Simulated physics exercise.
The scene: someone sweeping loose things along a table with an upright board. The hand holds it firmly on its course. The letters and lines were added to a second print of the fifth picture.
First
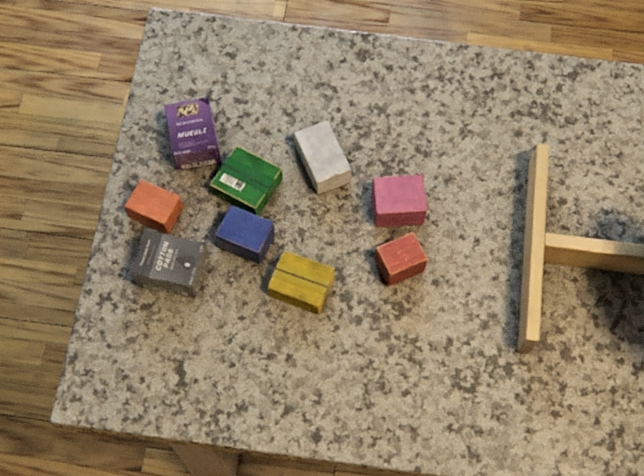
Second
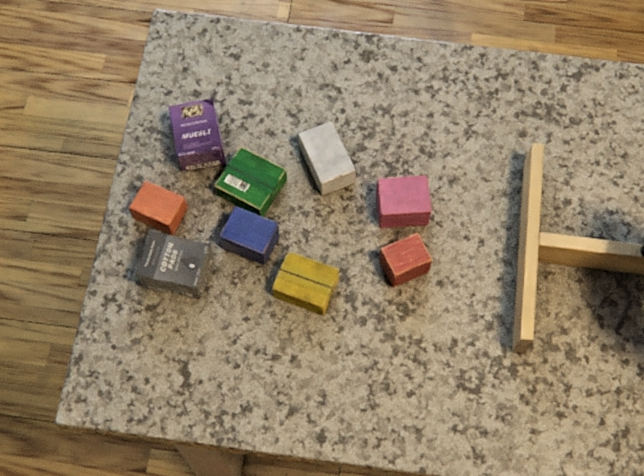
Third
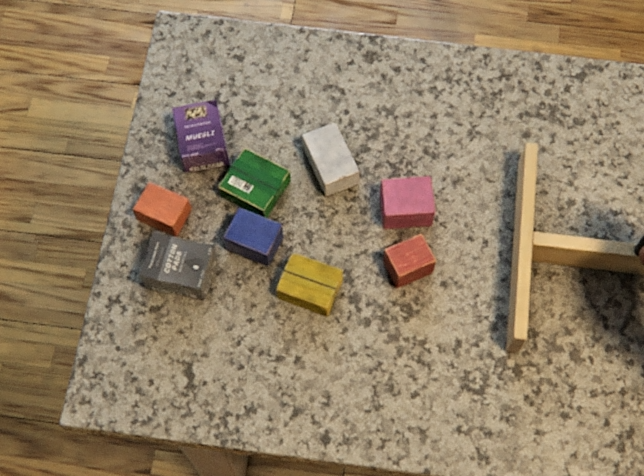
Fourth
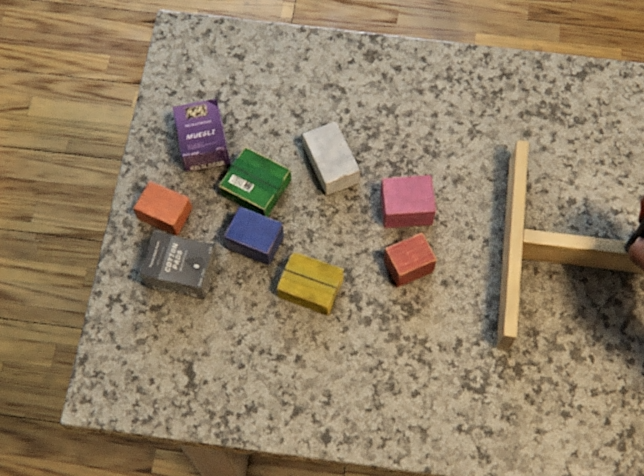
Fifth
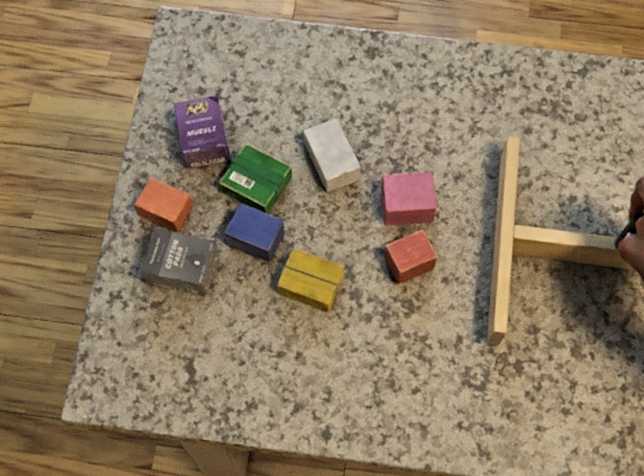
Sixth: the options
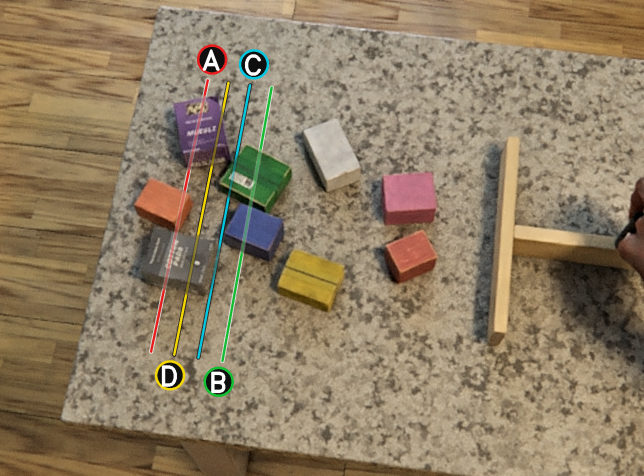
A speckled grey stone-look tabletop, seen from above with striped wooden flooring around it, fills the view. Purple, green, white, orange, blue, grey, yellow, pink and red blocks and small boxes lie scattered across the left and middle, with a T-shaped wooden pusher at right. The view shifts slightly at first, while a hand at the right edge moves the upright board a short way left, touching none of them.
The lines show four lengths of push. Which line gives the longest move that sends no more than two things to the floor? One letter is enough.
At D, and not beyond.
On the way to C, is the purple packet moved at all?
Yes.
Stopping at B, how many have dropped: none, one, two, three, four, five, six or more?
The count is none.
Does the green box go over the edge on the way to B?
No.
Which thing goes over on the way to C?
It is the orange block.
On the copy, A at (181, 208); B at (248, 216); C at (226, 214); D at (203, 211).
On D. First, board (396, 217); white block (320, 150); pink block (368, 190).
Then, board (286, 203); orange block (153, 206); purple packet (179, 123).
Finally, board (204, 193); orange block over the edge; grey box (102, 258); one fallen.
By contrast, A drops four; B is within the limit but short; C is within the limit but short.
